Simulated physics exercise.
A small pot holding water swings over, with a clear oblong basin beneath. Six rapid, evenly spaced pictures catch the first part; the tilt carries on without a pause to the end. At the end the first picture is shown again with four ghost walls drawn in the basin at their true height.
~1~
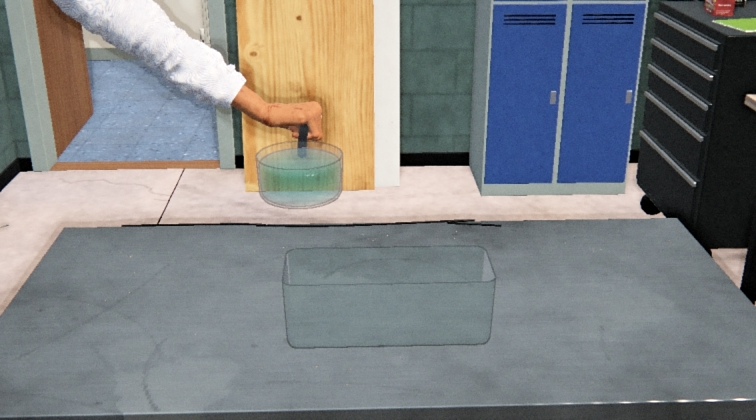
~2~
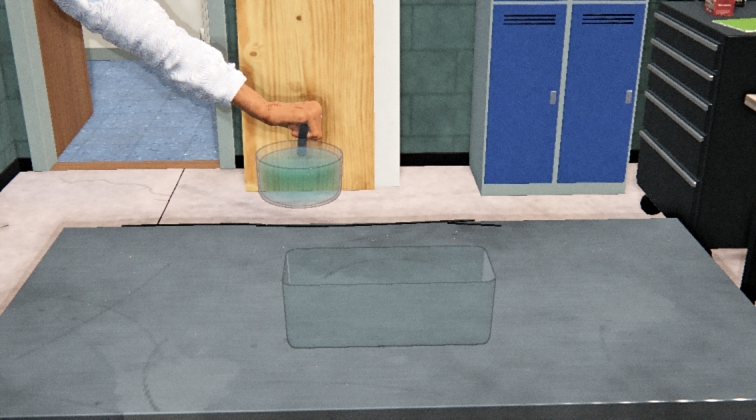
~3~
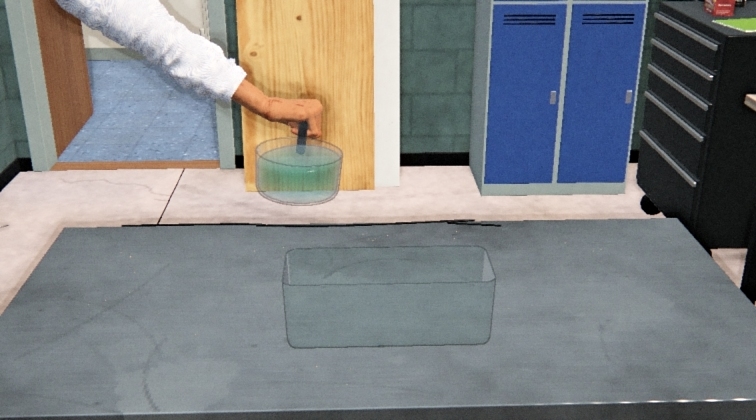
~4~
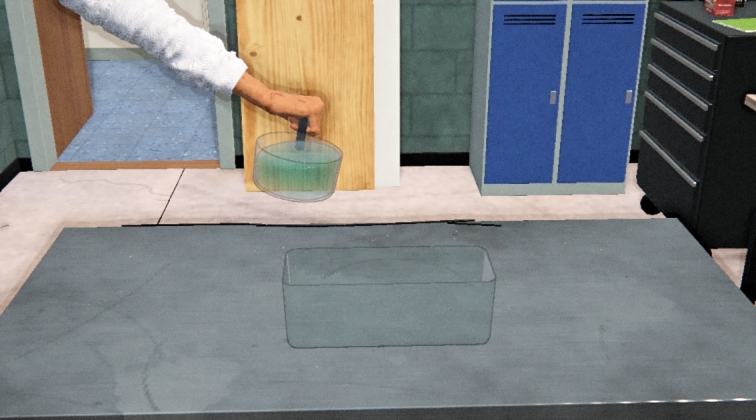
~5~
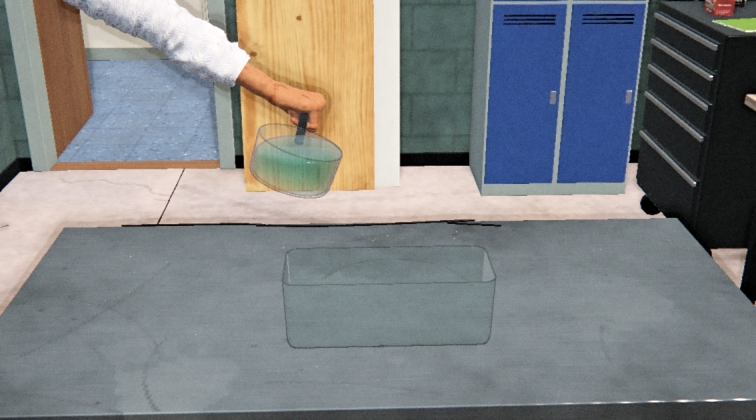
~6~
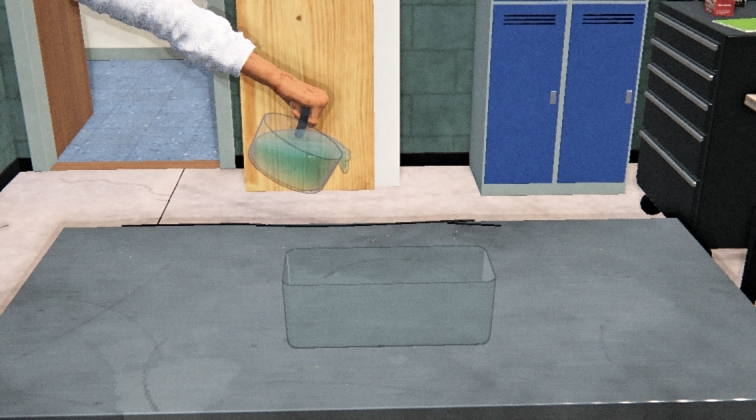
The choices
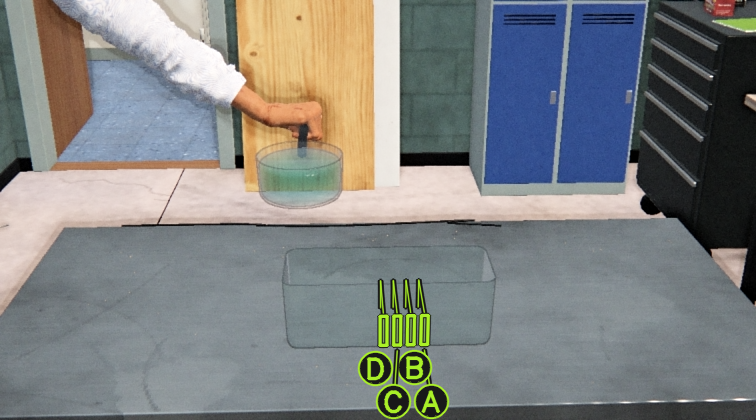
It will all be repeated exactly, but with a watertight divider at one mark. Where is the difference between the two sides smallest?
I would pick slot A.
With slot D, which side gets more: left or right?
The right side.
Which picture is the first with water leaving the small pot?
Picture 5.
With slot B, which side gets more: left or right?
The right one.
On the marked copy, A at (424, 349); B at (410, 350); C at (397, 350); D at (383, 350).
For slot A, about 49 % ends left of the wall and 49 % right of it.
For slot B, about 22 % ends left of the wall and 77 % right of it.
For slot C, about 8 % ends left of the wall and 90 % right of it.
For slot D, about 5 % ends left of the wall and 94 % right of it.
